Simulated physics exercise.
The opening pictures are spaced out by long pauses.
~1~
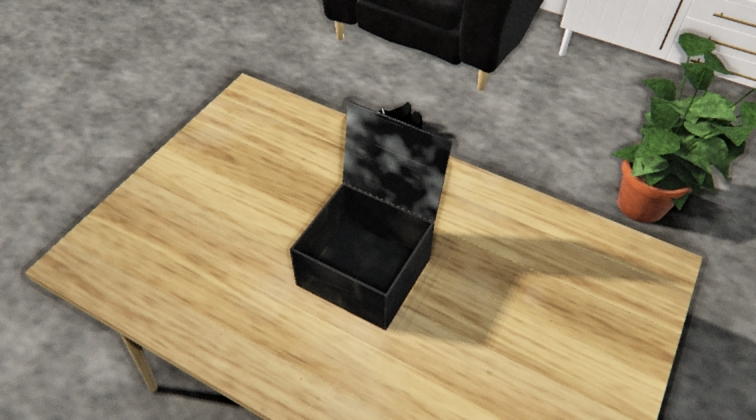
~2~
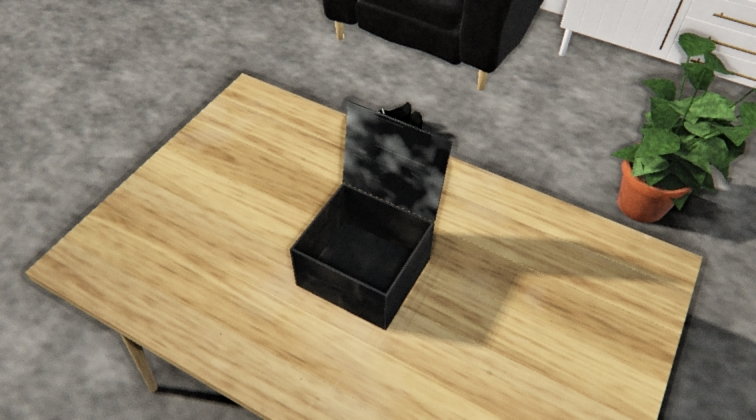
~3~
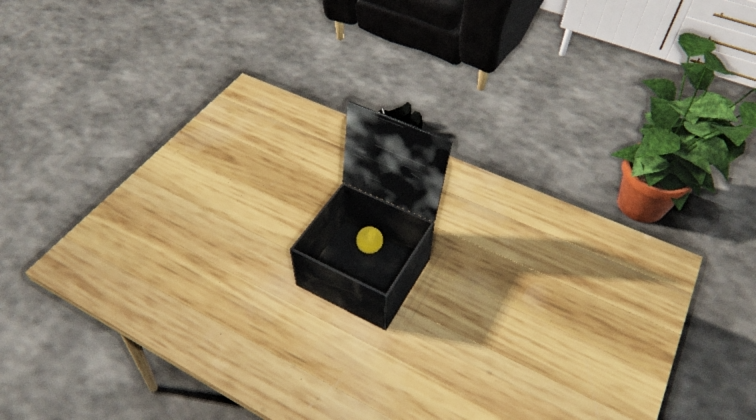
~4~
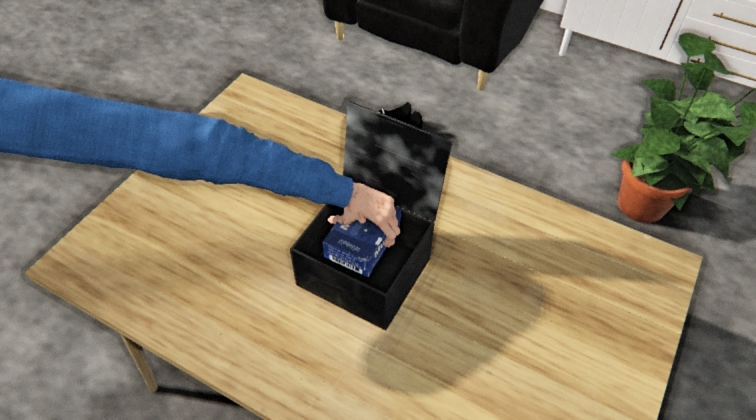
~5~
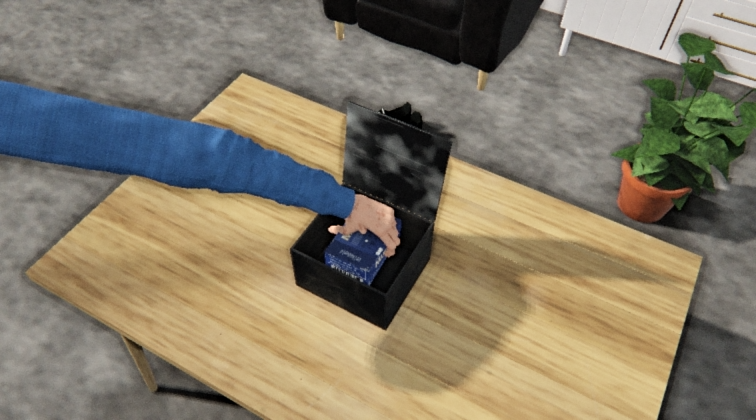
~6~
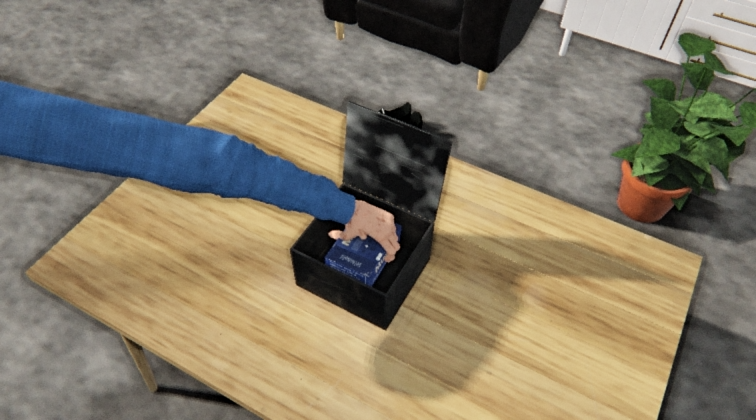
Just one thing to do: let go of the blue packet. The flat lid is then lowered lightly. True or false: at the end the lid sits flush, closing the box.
True.
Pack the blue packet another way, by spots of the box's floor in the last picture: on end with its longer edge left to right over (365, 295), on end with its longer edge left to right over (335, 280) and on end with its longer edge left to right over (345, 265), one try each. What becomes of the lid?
Open; open; open.
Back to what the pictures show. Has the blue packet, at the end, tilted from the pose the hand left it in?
By the end it has leaned over.
Then, 1.30 s after the last picture, lid 80° above the rim; blue packet tipped 27° from how it was near (358, 257).
Then, 1.80 s after the last picture, lid 36° above the rim; blue packet tipped 27° from how it was near (358, 257).
At rest, lid shut; left askew, blue packet; yellow lemon in place. Seen from the same camera at the end, blue packet near (358, 257).
